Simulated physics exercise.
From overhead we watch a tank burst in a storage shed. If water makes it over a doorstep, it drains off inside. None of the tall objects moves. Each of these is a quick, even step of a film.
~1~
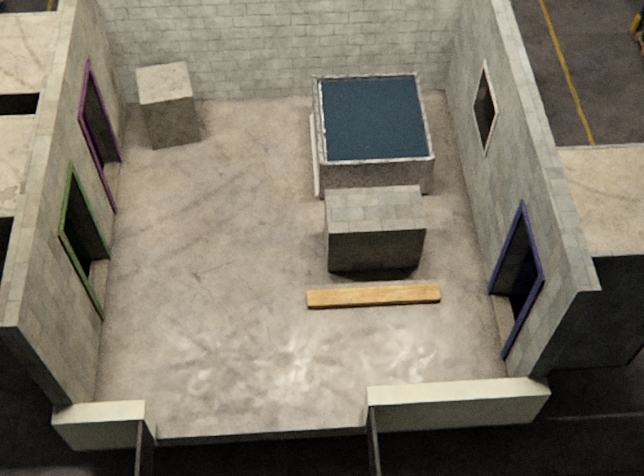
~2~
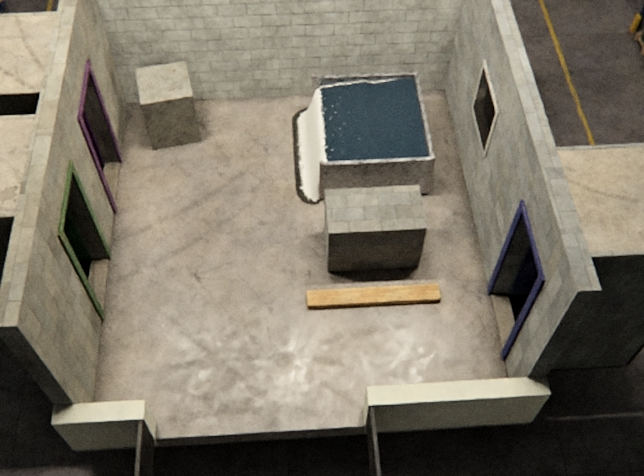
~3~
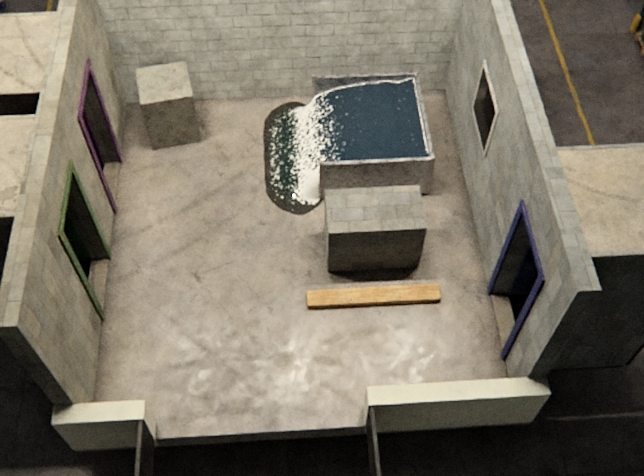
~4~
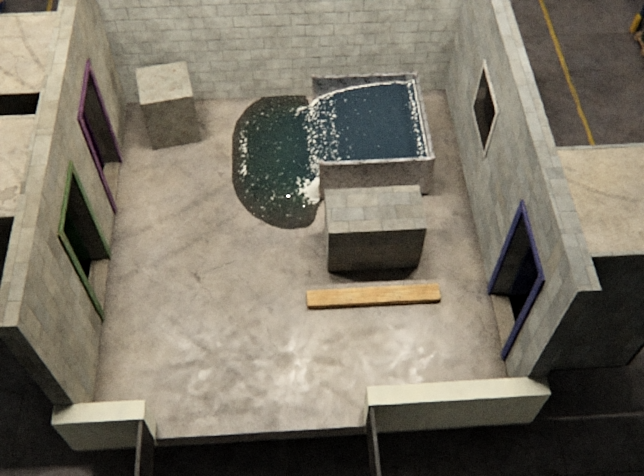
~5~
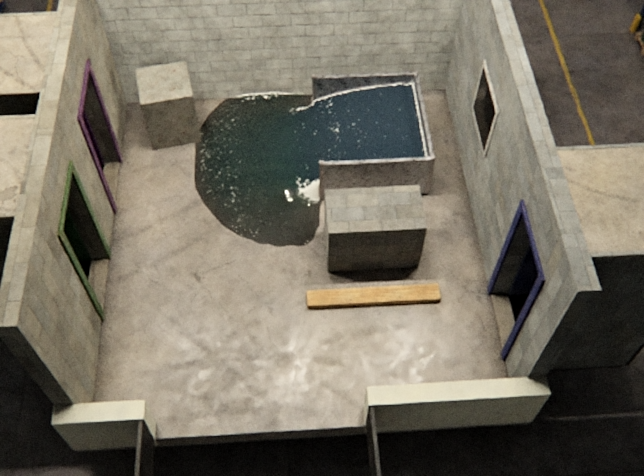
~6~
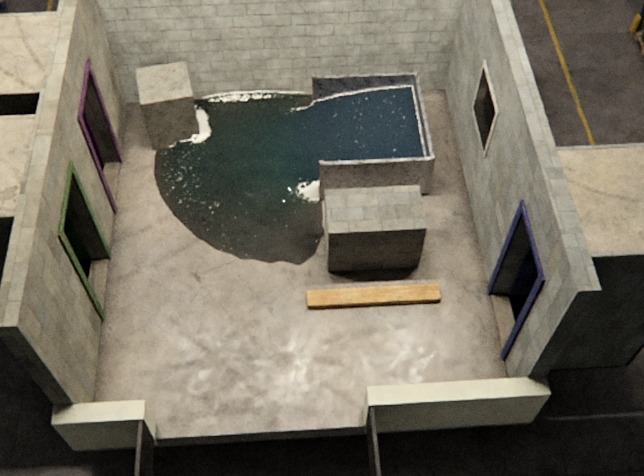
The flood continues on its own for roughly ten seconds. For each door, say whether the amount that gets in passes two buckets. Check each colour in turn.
In order: The purple door exceeds two buckets; the green door exceeds two buckets; the blue door never exceeds two buckets.
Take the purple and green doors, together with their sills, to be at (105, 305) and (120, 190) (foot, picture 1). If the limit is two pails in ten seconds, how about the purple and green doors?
As it turns out, the purple door spills past but the green door spills past.
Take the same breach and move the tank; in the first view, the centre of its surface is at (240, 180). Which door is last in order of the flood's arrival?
The door in question is the blue-painted one.
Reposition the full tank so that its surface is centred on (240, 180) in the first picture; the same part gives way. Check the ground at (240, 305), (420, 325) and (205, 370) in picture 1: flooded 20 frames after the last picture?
Bone-dry, bone-dry, soaked.
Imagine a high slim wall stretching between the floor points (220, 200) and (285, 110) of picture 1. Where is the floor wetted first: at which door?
I'd pick the door marked green.
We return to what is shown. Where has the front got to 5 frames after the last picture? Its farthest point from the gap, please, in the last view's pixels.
At about (108, 281).
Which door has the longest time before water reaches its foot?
It's the blue door.
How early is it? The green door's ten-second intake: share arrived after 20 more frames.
Some 70 per cent.
A moment on, water covers 40 % of the floor; the purple door over two buckets in, the green door not reached, the blue door not reached.
Next, water covers 45 % of the floor; the purple door far over two buckets in, the green door under two buckets in, the blue door not reached.
Then, water covers 50 % of the floor; the purple door far over two buckets in, the green door over two buckets in, the blue door not reached.
Later, water covers 75 % of the floor; the purple door far over two buckets in, the green door over two buckets in, the blue door not reached.
In the end, water covers 90 % of the floor; the purple door far over two buckets in, the green door over two buckets in, the blue door under two buckets in.
